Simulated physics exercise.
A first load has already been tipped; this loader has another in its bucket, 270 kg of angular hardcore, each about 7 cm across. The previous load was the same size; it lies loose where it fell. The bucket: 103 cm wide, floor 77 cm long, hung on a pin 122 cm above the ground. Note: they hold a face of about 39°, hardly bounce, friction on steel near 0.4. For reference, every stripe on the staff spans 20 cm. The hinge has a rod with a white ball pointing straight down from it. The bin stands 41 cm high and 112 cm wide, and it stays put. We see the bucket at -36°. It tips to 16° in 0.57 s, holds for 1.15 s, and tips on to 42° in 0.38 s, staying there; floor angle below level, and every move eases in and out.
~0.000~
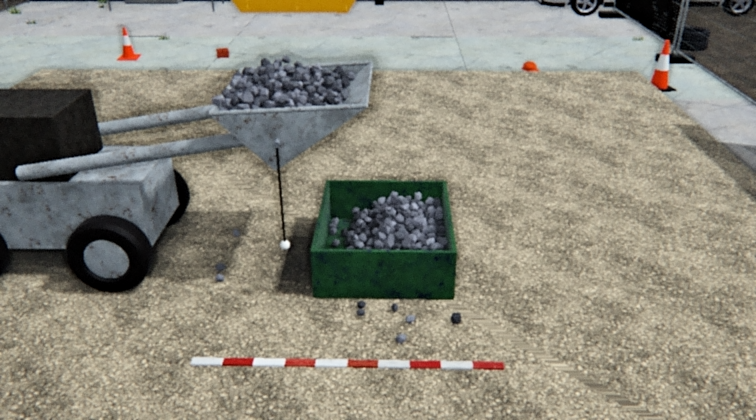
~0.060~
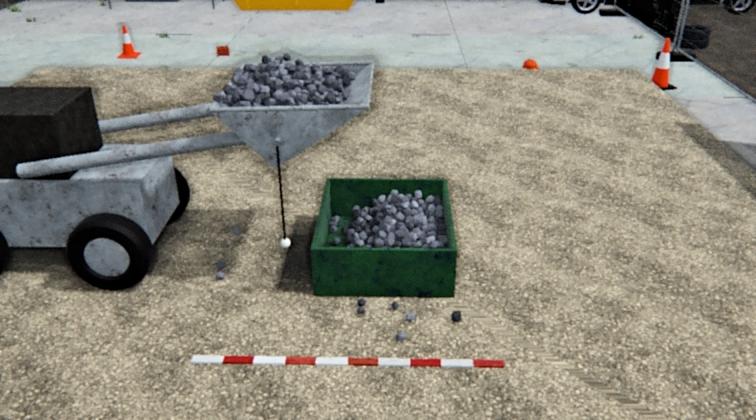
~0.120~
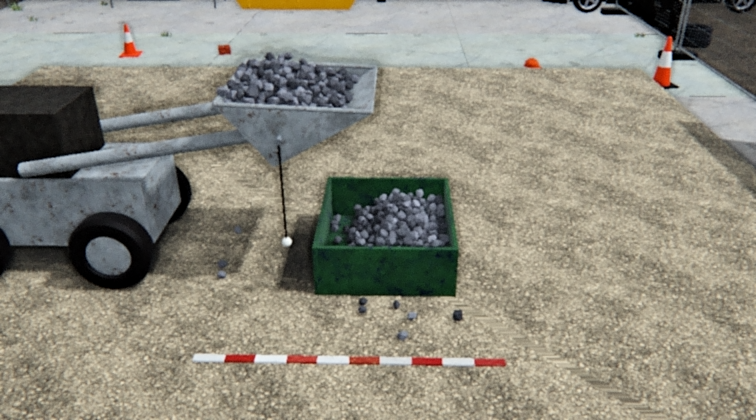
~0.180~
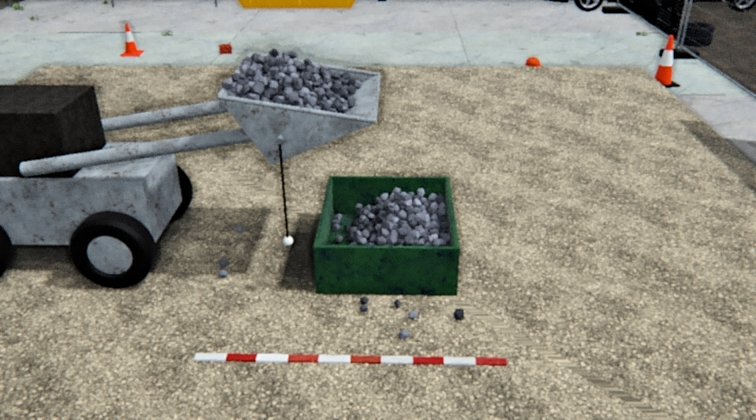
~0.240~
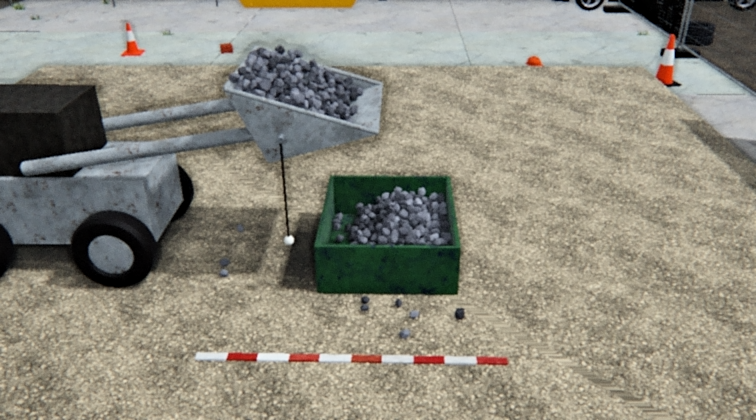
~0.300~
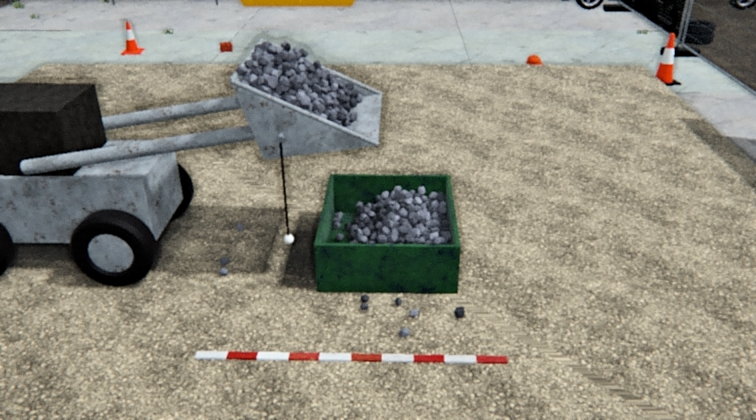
On a gravel yard, a grey wheeled loader holds a bucket heaped with grey stones above and left of a green bin already containing stones, and the raised bucket gradually rotates, its right-hand lip lowering while the loader stays put.
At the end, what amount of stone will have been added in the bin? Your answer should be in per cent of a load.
Close to 93 parts in a hundred.
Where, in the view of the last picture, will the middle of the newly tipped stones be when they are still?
Middle: Approx. (381, 219) px.
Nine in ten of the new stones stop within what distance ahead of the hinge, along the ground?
Roughly 100 centimetres.
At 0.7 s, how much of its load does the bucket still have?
Estimate: 100 % remaining inside, roughly.
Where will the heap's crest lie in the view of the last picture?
Expect the peak around (389, 203).
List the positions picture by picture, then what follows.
In the first frame, lip at (367, 106), floor tilted -36°, highest stones at (276, 65). The earlier load is highest near (392, 238), 33 cm above ground level, 1 % short of the bin, 98 % in the bin, 2 % beside or beyond the bin.
In the second frame, lip at (368, 107), floor tilted -34°, highest stones at (273, 64); the stones move at 0.2 m/s on average.
In the third frame, lip at (372, 112), floor tilted -30°, highest stones at (271, 64); the stones move at 0.3 m/s on average.
In the fourth frame, the bucket is at -24°, its lip at (376, 121); the top of the load is at (261, 63); the stones move at 0.4 m/s on average.
In the fifth frame, the bucket is at -16°, its lip at (378, 133); the top of the load is at (263, 56); the stones move at 0.5 m/s on average.
In the sixth frame, lip at (378, 145), floor tilted -8°, highest stones at (267, 51); the stones move at 0.5 m/s on average.
After 0.4 s the floor is at 8°; in per cent of one load, 100 in the bucket, 1 short of the bin, 98 in the bin, 2 beside or beyond the bin; the foremost stones are at (447, 241).
After 0.7 s the floor is at 16°; in per cent of one load, 100 in the bucket, 1 short of the bin, 98 in the bin, 2 beside or beyond the bin; the foremost stones are at (447, 241).
After 2.5 s the floor is at 42°; in per cent of one load, 7 in the bucket, 1 short of the bin, 187 in the bin, 6 beside or beyond the bin; the foremost stones are at (450, 230).
After 5.0 s the floor is at 42°; in per cent of one load, 0 in the bucket, 1 short of the bin, 192 in the bin, 8 beside or beyond the bin; the foremost stones are at (450, 232). Net gain in the bin, 93.
